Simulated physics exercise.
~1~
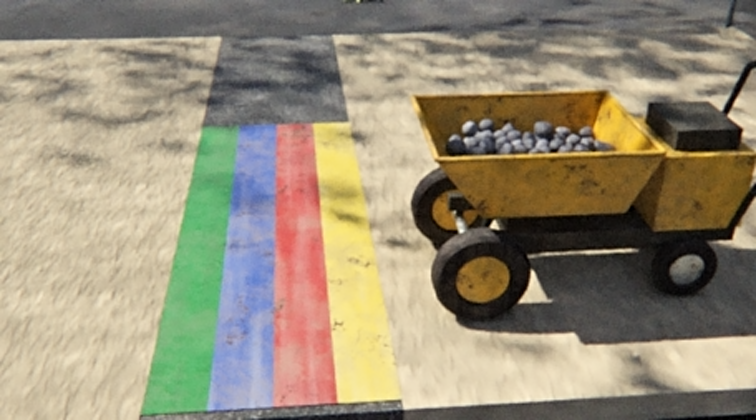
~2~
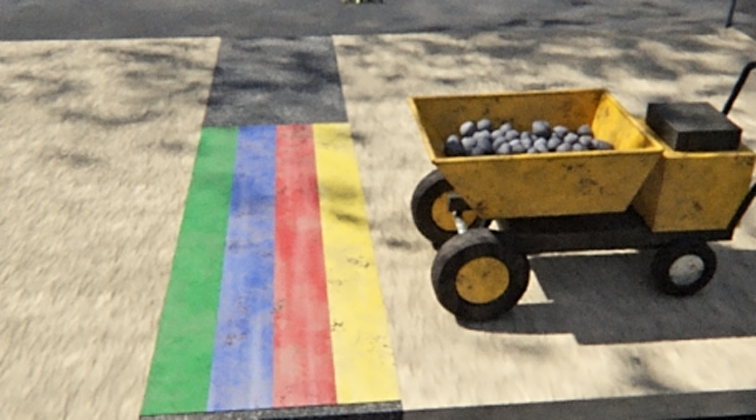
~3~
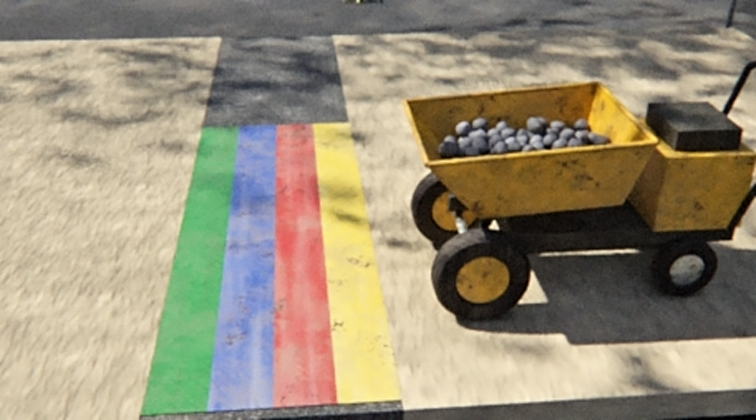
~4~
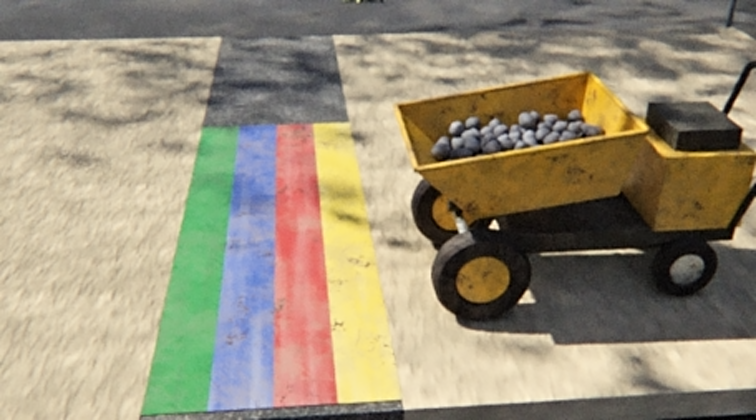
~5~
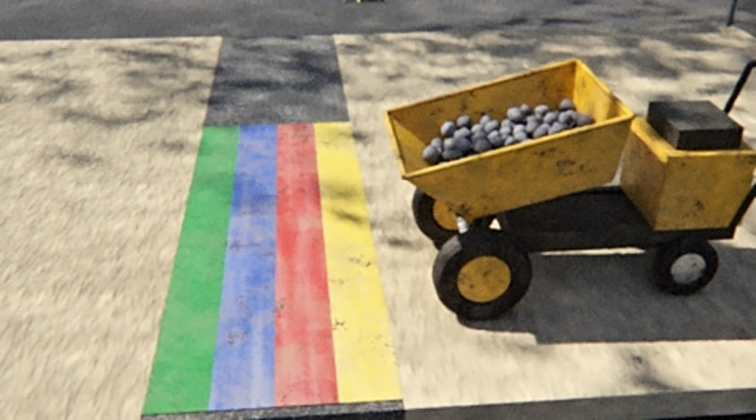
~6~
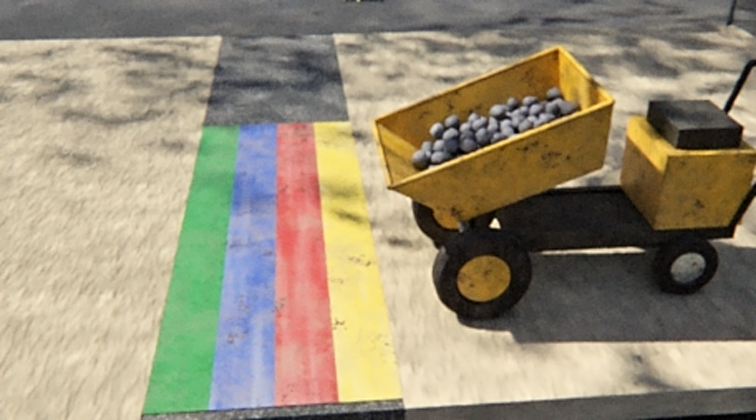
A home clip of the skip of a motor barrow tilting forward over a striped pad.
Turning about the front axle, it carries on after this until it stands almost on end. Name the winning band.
The red band.
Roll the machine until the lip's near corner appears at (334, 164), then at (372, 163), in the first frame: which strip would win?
First: Green. Next: The strip in blue.
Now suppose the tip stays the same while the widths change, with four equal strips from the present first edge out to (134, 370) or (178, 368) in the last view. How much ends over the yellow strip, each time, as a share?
About 10 per cent first, then about 0 per cent.
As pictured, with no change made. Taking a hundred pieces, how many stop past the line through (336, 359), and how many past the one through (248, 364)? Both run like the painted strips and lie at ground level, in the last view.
In order: 70 percent, then 20 percent.
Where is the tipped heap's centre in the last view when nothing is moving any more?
Once it all stops, the middle lies near (289, 283).
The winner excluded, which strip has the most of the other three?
That blue strip is second.
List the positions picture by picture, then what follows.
The first picture shows lip of the skip at (437, 161), level; top of the load at (521, 151), round cobbles; yellow strip at (364, 353); red strip at (304, 356); blue strip at (243, 360); green strip at (182, 363).
The second picture shows lip of the skip at (434, 162), tipped barely; top of the load at (527, 152).
The third picture shows lip of the skip at (427, 165), tipped barely; top of the load at (538, 150).
The fourth picture shows lip of the skip at (417, 170), tipped a little; top of the load at (544, 137).
The fifth picture shows lip of the skip at (404, 178), tipped a little; top of the load at (546, 130).
The sixth picture shows lip of the skip at (390, 188), tipped clearly; top of the load at (547, 120); yellow strip at (365, 352); red strip at (305, 355); blue strip at (245, 359); green strip at (183, 362).
Soon, skip tipped steeply; all in the skip.
A while on, skip tipped right over; most in the skip; about a quarter over the red strip; a stray few over the blue strip.
Towards the end, skip tipped right over; about a third in the skip; a small part over the yellow strip; about a third over the red strip; about a quarter over the blue strip; a small part over the green strip.
Finally, skip tipped right over; about a quarter in the skip; a small part over the yellow strip; about a third over the red strip; about a quarter over the blue strip; a small part over the green strip; a stray few off the paint.
